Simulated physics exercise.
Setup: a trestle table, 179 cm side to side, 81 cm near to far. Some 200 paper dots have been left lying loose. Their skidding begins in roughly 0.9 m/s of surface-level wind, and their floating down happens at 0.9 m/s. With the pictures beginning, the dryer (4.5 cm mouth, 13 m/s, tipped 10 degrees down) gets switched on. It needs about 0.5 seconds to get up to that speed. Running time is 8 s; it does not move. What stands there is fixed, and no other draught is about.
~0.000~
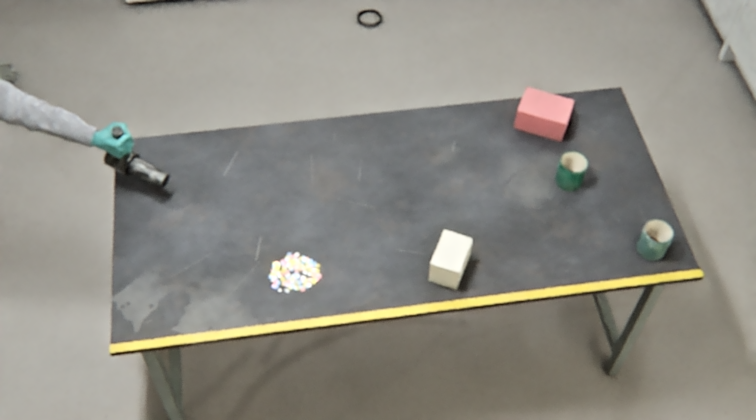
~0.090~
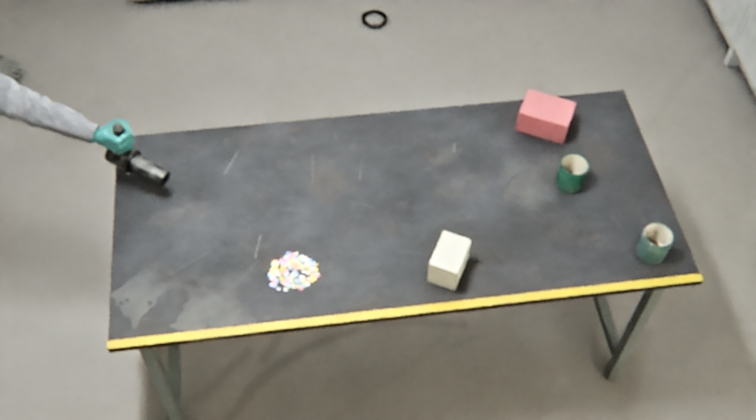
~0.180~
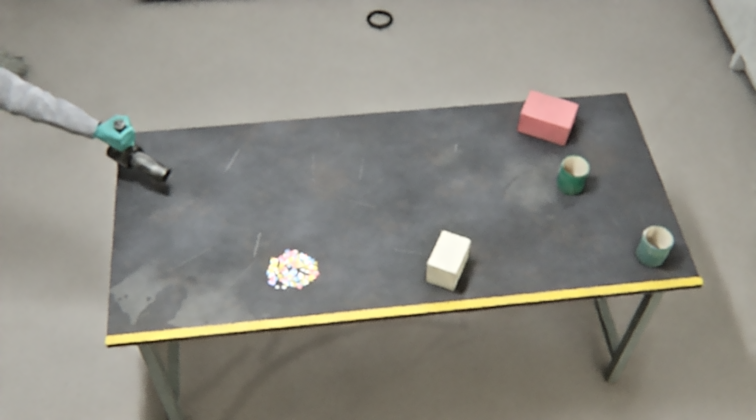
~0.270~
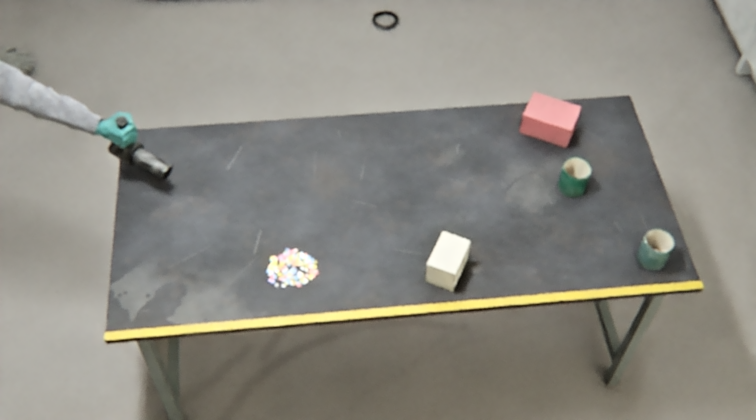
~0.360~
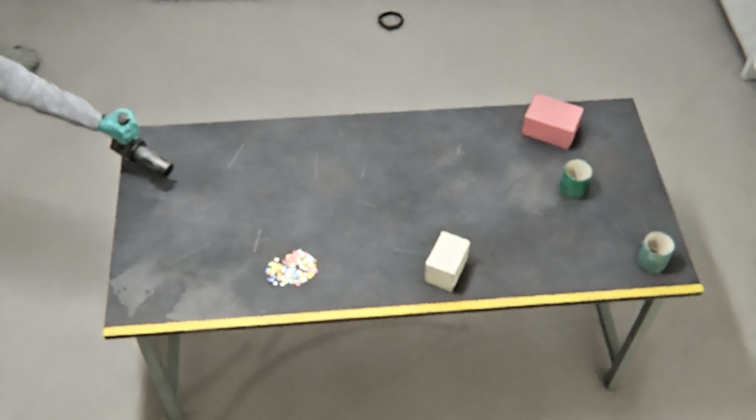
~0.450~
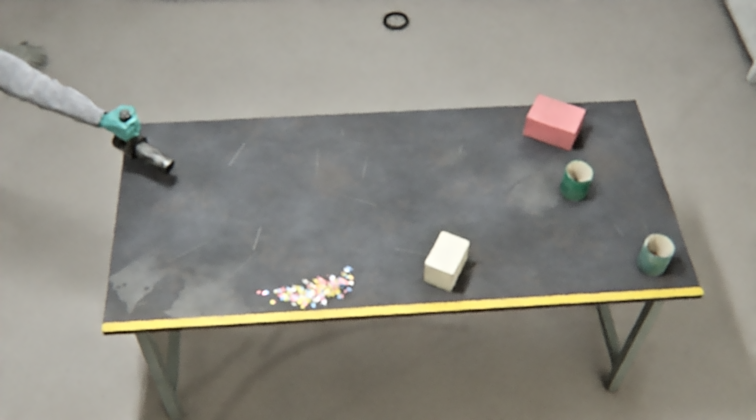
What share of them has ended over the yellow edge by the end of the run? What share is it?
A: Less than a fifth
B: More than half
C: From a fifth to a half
(B) More than half.
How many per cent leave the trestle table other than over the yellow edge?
Around 0 % of them.
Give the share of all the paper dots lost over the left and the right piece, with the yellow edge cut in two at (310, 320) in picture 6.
I'd guess near 10 percent left and close to 90 percent right.
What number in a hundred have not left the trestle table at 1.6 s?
About 0 % remain.
After 1.6 s, 100 % are over the yellow edge; 100 % have settled or left.
After 2.6 s, 100 % are over the yellow edge; 100 % have settled or left.
After 4.4 s, 100 % are over the yellow edge; 100 % have settled or left.
After 8.0 s, at the end, 100 % are over the yellow edge.
